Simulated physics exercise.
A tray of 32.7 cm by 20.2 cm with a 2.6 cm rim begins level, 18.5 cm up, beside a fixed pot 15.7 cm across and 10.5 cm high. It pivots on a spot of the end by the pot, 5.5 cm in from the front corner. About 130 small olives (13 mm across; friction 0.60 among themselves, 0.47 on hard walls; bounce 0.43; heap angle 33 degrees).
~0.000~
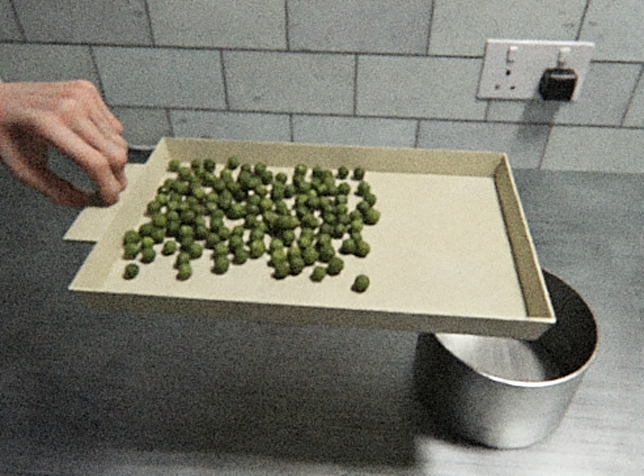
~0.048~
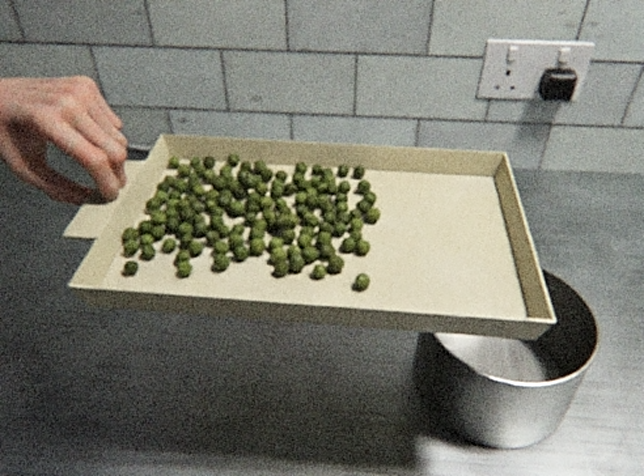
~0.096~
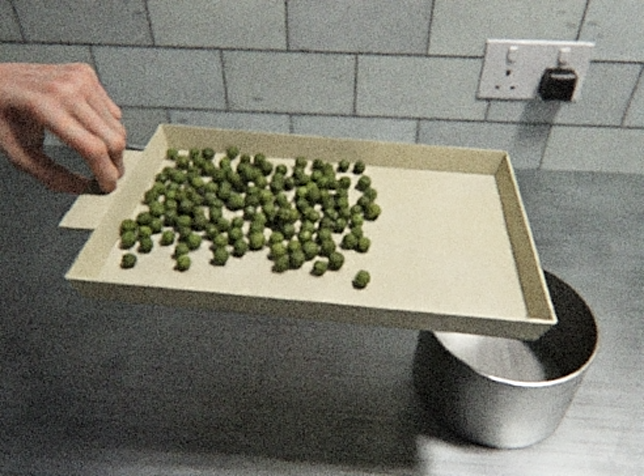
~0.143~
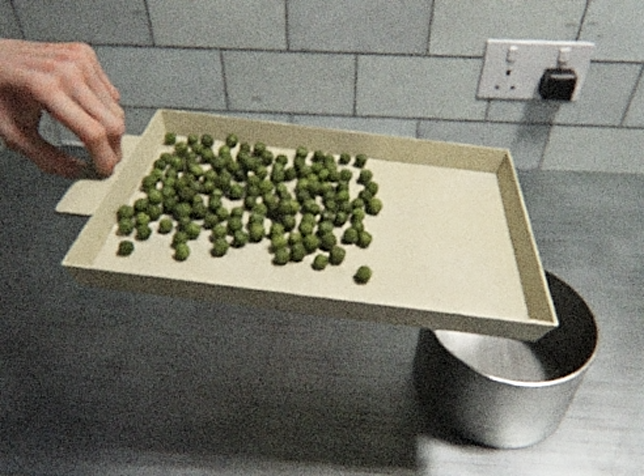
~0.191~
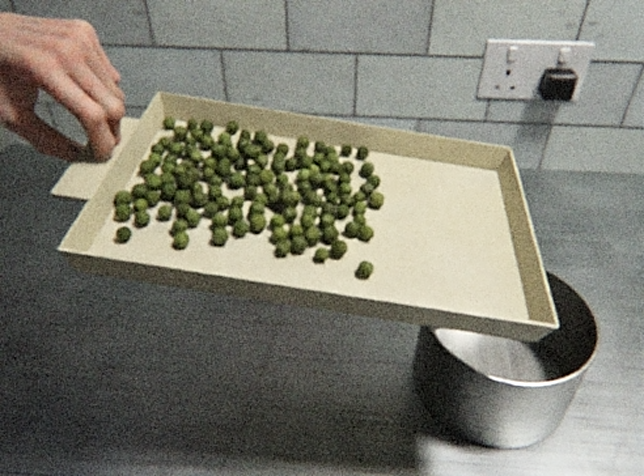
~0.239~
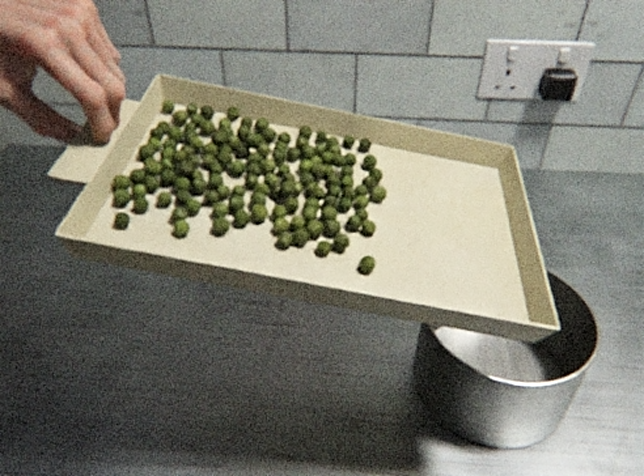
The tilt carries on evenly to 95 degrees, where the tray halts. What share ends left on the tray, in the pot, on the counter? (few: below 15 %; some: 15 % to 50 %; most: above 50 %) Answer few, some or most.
Tray: Few, pot: Some, counter: Most.
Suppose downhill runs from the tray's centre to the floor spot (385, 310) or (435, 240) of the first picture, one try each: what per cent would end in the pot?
Some 0 and 60 per cent.
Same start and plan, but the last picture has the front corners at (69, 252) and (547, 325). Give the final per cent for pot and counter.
Pot 0, counter 100.
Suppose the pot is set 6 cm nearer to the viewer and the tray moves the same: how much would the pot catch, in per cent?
It would be near 80 per cent.
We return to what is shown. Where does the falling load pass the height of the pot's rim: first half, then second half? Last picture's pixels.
At about (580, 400), then at (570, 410).
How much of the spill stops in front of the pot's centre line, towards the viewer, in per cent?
Some 100 per cent.
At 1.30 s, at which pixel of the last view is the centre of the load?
At about (545, 282).
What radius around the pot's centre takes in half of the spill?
About 16 cm.
After 0.88 s, tilt 51 degrees; the tray holds 95 %, the pot 0 %.
After 1.30 s, tilt 76 degrees; the tray holds 80 %, the pot 0 %.
After 1.81 s, tilt 95 degrees; the tray holds 20 %, the pot 15 %.
In the end, at 2.9 s, tray 0 %, pot 25 %, counter 75 %.
